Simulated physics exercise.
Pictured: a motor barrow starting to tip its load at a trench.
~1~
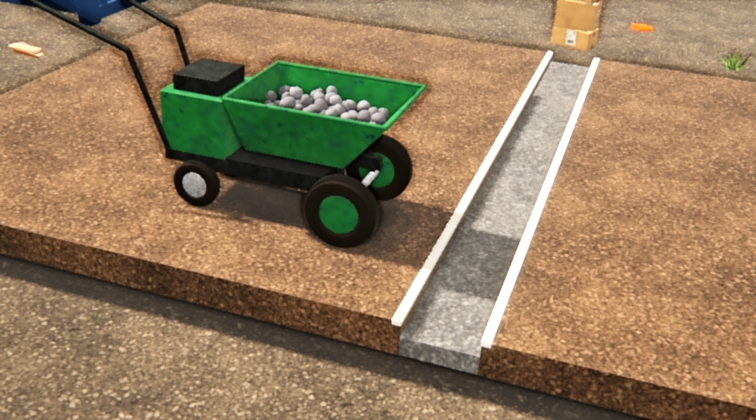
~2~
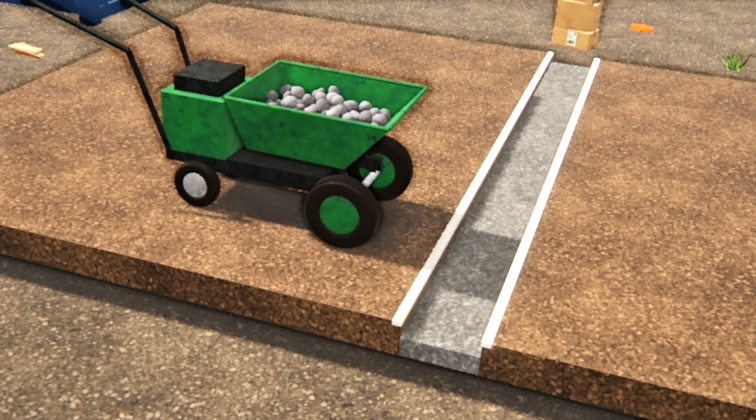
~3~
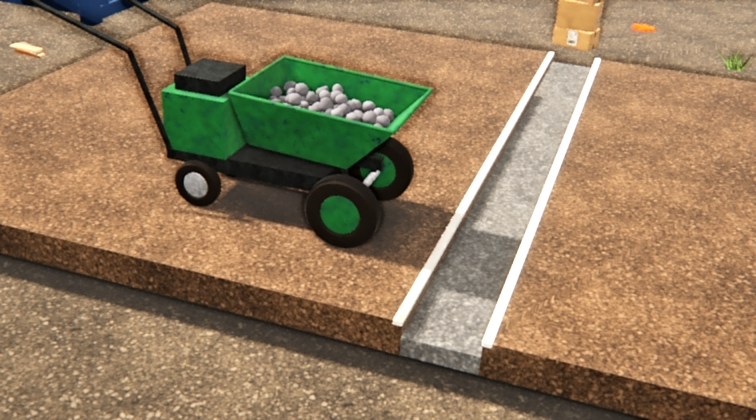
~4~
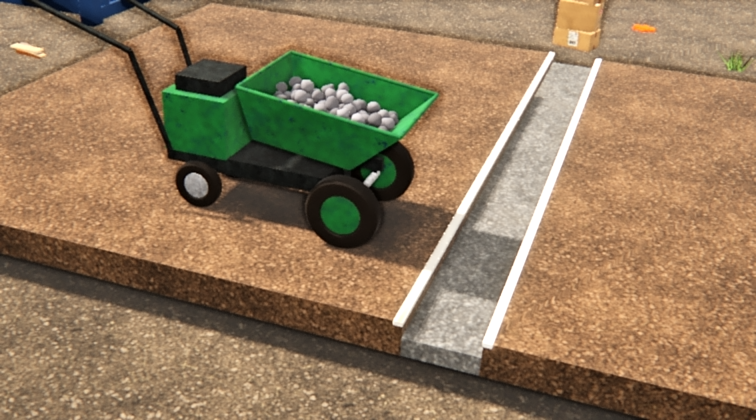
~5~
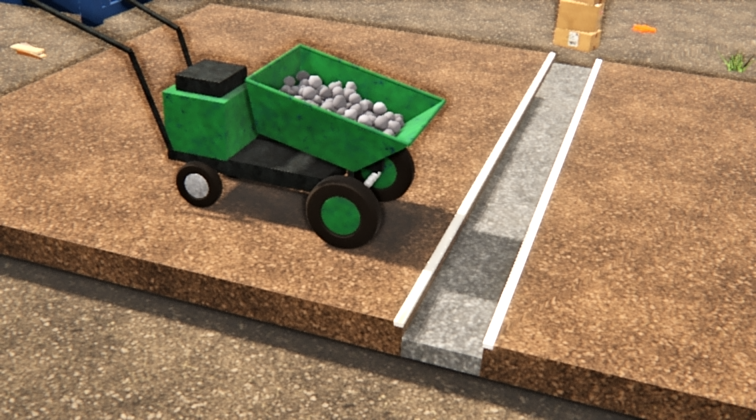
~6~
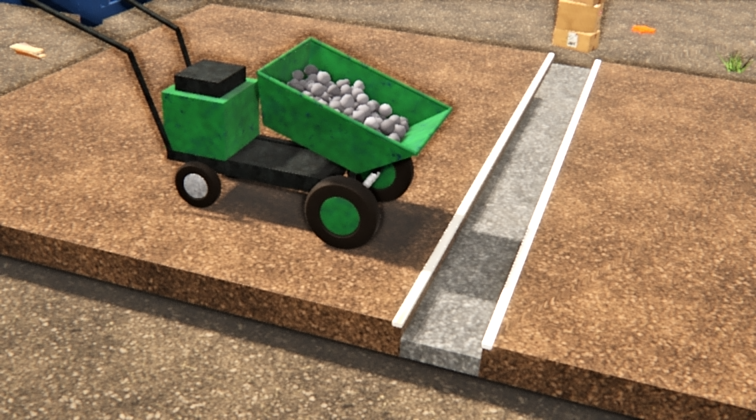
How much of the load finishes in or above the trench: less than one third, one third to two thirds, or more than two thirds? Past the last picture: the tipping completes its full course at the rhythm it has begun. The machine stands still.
More than two thirds.
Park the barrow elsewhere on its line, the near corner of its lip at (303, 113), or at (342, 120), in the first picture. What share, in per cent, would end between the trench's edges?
20 %, then 70 %.
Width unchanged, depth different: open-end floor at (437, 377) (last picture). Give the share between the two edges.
Roughly 100 in a hundred.
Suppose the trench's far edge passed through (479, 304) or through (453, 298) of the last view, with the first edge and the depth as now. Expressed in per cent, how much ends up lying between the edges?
The first try gives 70 percent, then the second gives 30 percent.
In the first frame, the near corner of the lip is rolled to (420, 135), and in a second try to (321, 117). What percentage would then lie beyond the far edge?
Around 50 and 0 per cent respectively.
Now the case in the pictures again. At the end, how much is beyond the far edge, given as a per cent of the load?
That share is about 10 percent.
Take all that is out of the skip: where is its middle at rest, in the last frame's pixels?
Near (489, 247).
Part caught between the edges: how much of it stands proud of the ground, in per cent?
Around 40 in a hundred.
Soon, skip tipped steeply; all in the skip.
A while on, skip tipped steeply; most in the skip; a small part in or heaped over the trench; a stray few falling.
Towards the end, skip tipped right over; a small part in the skip; most in or heaped over the trench; a small part beyond it.
Finally, skip tipped right over; a small part in the skip; most in or heaped over the trench; a small part beyond it.
